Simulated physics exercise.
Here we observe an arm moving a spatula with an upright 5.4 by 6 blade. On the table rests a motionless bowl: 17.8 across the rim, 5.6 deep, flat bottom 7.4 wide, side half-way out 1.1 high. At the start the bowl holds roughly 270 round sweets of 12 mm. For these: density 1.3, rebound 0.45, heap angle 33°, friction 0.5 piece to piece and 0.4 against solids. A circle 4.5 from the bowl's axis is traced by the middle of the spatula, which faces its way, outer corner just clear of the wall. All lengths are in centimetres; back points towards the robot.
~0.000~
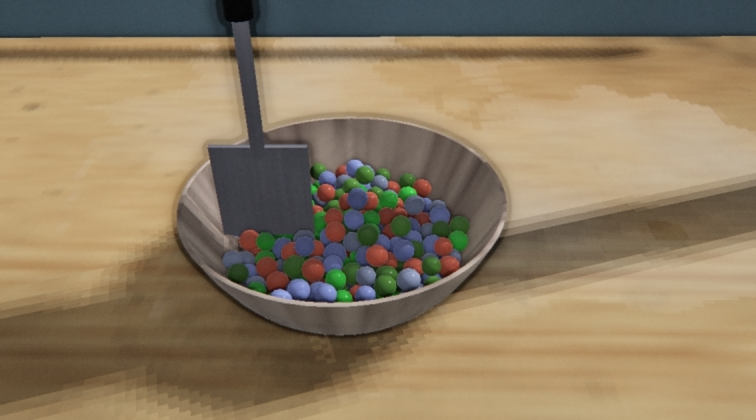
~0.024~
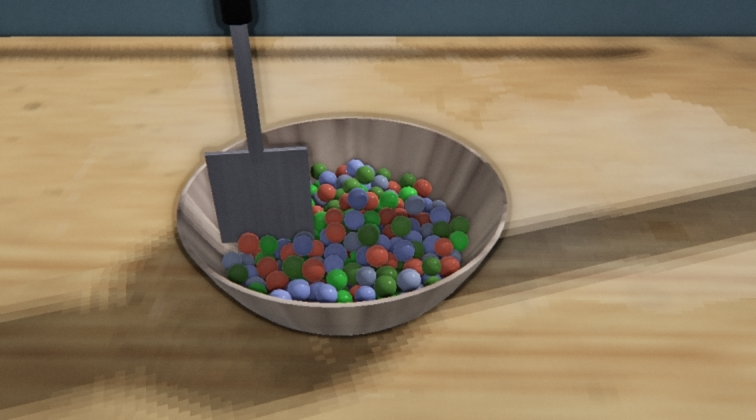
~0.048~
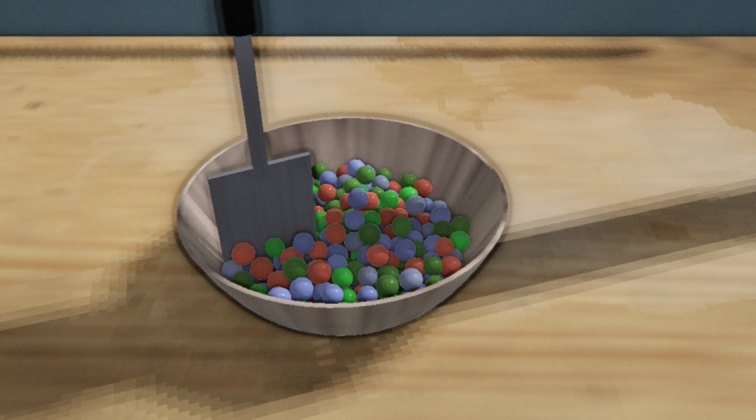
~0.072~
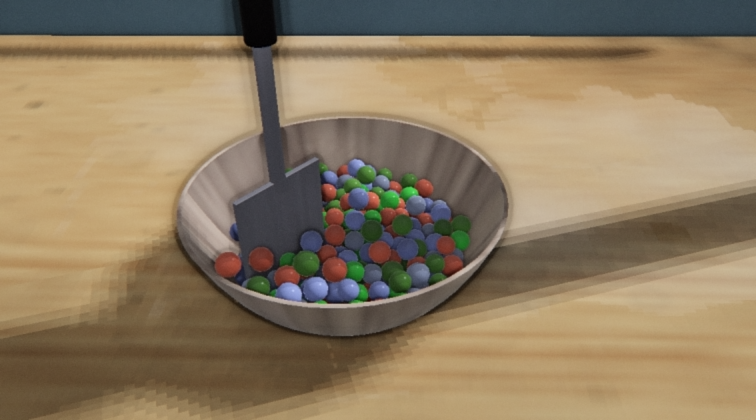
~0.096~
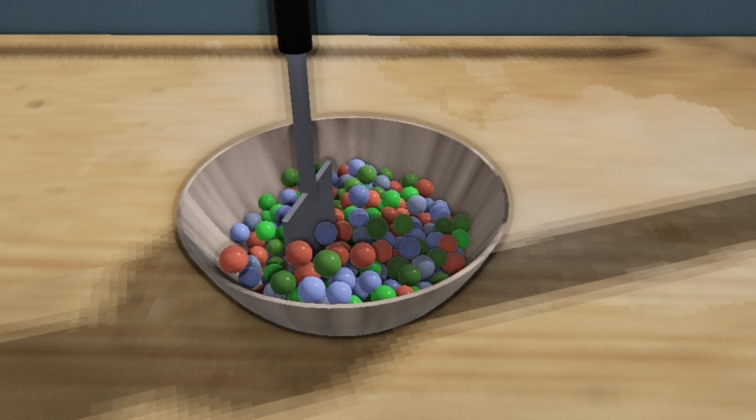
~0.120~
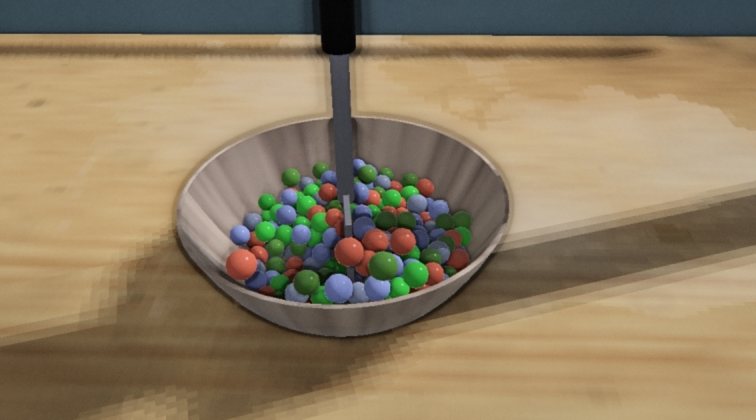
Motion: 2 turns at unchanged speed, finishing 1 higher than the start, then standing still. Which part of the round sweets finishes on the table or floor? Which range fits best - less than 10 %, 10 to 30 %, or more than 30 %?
The range that fits is more than 30 %.
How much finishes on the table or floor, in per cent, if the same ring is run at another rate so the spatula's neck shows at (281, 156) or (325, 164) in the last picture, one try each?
First try: Around 25 %; second try: Around 35 %.
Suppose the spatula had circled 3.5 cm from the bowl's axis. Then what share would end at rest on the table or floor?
Then about 50 per cent.
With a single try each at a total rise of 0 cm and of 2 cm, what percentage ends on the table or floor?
Try one: Around 55 %; try two: Around 35 %.
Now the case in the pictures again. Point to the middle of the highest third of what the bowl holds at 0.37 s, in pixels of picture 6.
About (250, 206) in the last picture.
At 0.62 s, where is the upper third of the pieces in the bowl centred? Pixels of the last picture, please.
About (416, 215).
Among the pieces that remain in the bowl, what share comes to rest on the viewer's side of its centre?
I'd say around 45 per cent.
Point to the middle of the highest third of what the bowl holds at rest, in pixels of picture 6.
Roughly at pixel (347, 225).
By 0.37 s, 339° round, highest piece 9 above the table; 202 in the bowl, 35 on the table or floor, 35 in flight or on the tool.
By 0.62 s, 220° round, highest piece 8 above the table; 167 in the bowl, 95 on the table or floor, 10 in flight or on the tool.
By 0.94 s, 0° round, highest piece 4 above the table; 158 in the bowl, 114 on the table or floor.
By 1.64 s, 0° round, highest piece 3 above the table; 158 in the bowl, 114 on the table or floor.
Final count, 158 in the bowl, 114 on the table or floor. That is 42 % on the table or floor.
